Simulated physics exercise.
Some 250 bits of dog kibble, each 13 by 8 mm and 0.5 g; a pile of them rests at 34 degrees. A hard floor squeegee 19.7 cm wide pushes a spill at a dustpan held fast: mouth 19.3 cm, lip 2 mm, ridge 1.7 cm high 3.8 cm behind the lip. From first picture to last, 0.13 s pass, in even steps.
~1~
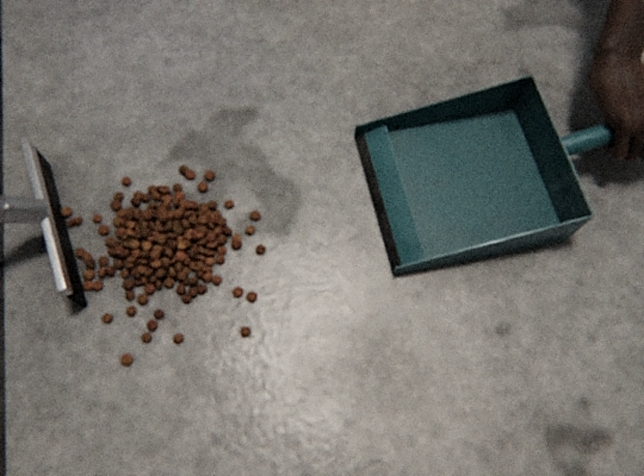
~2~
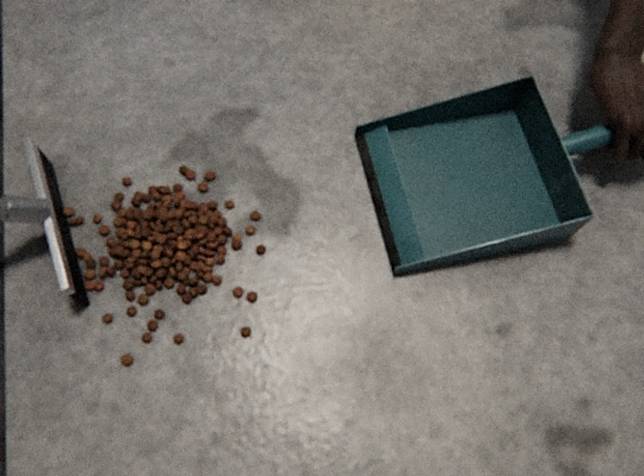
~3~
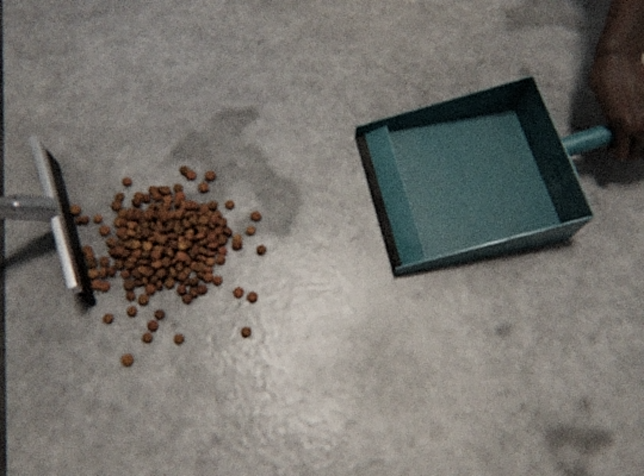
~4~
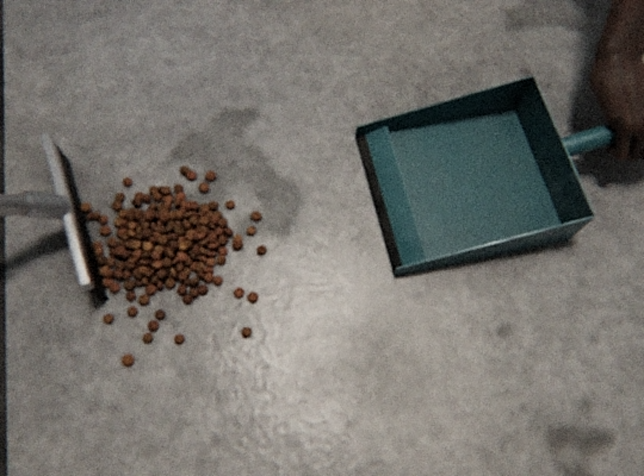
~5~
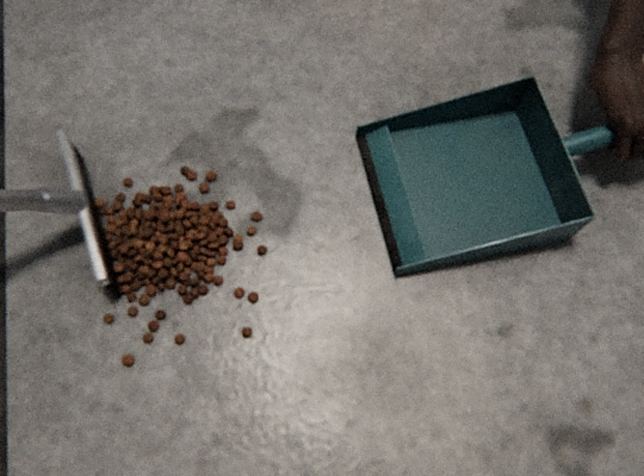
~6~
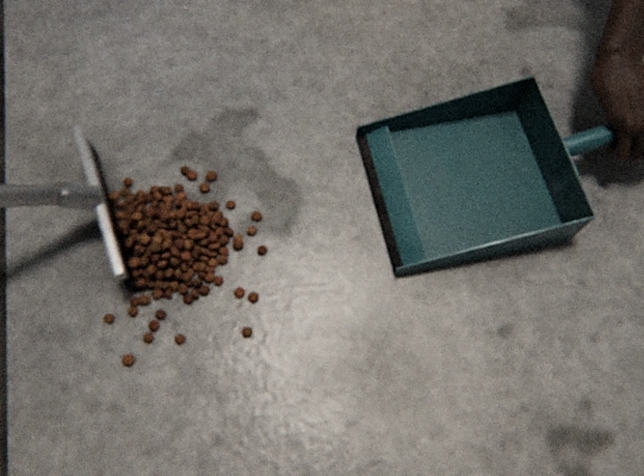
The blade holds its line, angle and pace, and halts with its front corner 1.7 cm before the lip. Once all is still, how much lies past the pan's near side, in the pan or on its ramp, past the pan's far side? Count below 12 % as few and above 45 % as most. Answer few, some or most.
Near side few, pan some, far side some.
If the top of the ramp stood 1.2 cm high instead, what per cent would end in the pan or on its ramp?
In that case some 35 per cent.
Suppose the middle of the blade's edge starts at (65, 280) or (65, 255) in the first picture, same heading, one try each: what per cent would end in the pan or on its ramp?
Some 30 and 30 per cent.
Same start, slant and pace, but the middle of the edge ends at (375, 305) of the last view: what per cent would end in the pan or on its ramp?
Some 5 per cent.
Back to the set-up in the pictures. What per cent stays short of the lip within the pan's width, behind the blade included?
Roughly 50 per cent.
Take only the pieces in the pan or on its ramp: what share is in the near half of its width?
Some 30 per cent.
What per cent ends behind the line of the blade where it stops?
About 25 per cent.
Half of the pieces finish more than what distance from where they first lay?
Roughly 26 cm.
Then, 0.20 s after the last picture, middle of the blade 17 cm from the lip; 0 % over the lip, far side 10 %, near side 0 %.
Then, 0.34 s after the last picture, middle of the blade 8 cm from the lip; 0 % over the lip, far side 15 %, near side 5 %.
Then, 0.60 s after the last picture, middle of the blade 3 cm from the lip; 30 % over the lip, far side 15 %, near side 5 %.
In the end, near side 5 %, pan 30 %, far side 15 %, in front of the lip or behind the blade 50 %.
